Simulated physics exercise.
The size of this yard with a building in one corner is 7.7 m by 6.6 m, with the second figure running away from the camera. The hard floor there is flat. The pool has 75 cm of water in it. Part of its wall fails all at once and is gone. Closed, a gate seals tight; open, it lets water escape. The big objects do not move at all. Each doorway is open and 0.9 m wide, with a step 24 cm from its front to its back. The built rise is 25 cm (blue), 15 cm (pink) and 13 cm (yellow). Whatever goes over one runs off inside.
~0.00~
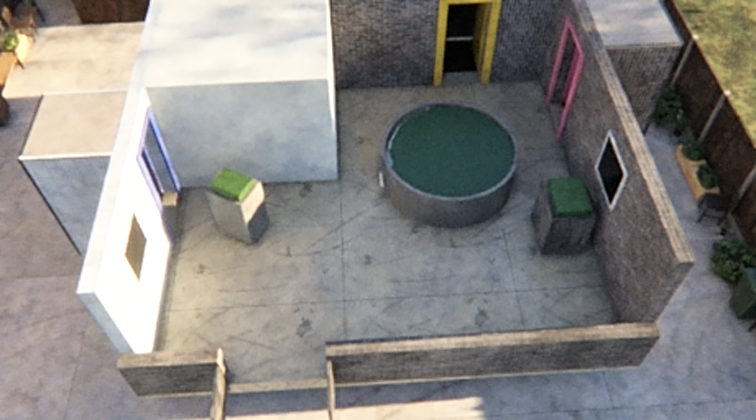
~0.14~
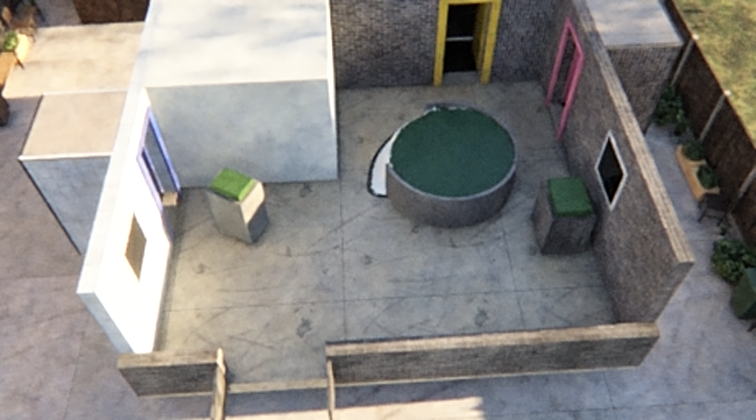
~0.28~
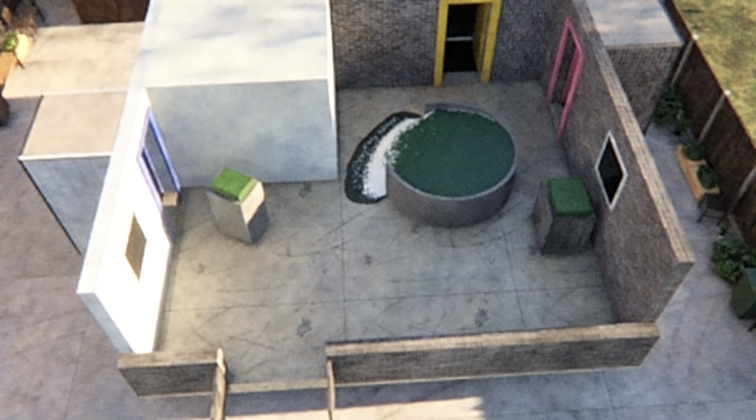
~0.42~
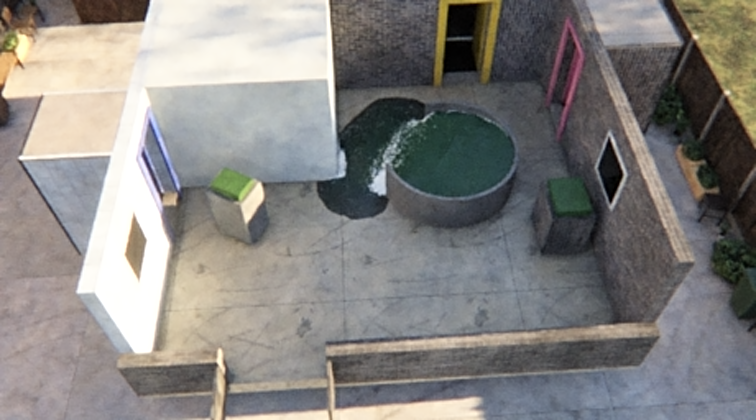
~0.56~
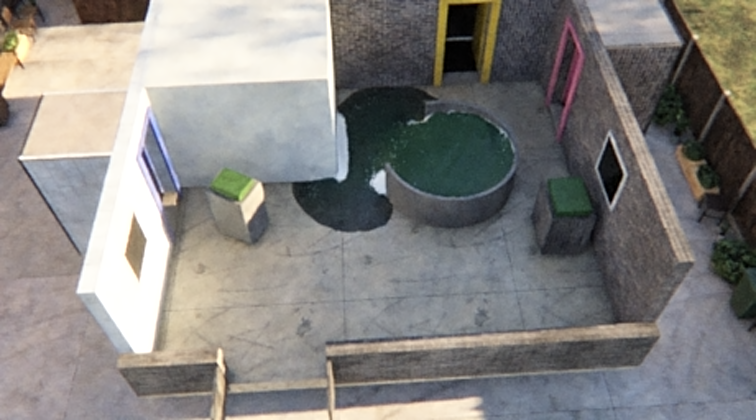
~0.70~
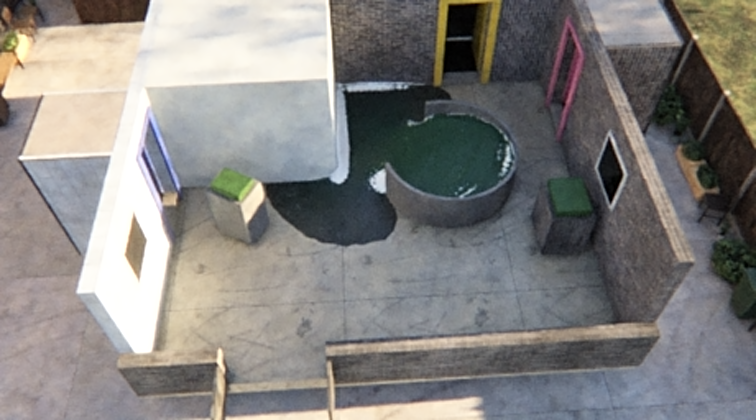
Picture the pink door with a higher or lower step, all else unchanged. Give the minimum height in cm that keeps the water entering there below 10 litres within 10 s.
It would need to be at least 31 cm high.
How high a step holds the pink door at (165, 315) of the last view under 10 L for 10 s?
Something near 7.0 cm.
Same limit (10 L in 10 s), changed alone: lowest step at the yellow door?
The yellow one would have to be about 12.0 cm high.
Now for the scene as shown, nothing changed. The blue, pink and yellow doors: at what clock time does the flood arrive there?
Arrival: Blue 1.4 s, pink 2.6 s, yellow 1.0 s.
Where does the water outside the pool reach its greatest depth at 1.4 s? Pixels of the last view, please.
Around (343, 92).
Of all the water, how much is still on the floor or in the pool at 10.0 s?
Around 86 per cent of the water.
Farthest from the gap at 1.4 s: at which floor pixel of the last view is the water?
(178, 215).
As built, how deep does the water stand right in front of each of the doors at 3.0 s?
Depth at blue 7 cm, at pink 28 cm, at yellow 14 cm.
After 1.4 s water covers 20 % of the floor, deepest (71 cm) near (343, 92); it has not reached the pink door.
After 3.0 s water covers 65 % of the floor, deepest (44 cm) near (539, 94); 28 cm at the pink door, 19 litres in over its 15 cm step.
After 10.0 s water covers 100 % of the floor, deepest (16 cm) near (520, 84); 12 cm at the pink door, 166 litres in over its 15 cm step.
At the pink door as built, the water arrived by 2.6 s and peaked near 31 cm at 3.4 s.
With a step of 27 cm, 25 litres would have come in within the 10 s; with 36.5 cm, 1 litre. So under 10 litres takes about 31 cm.
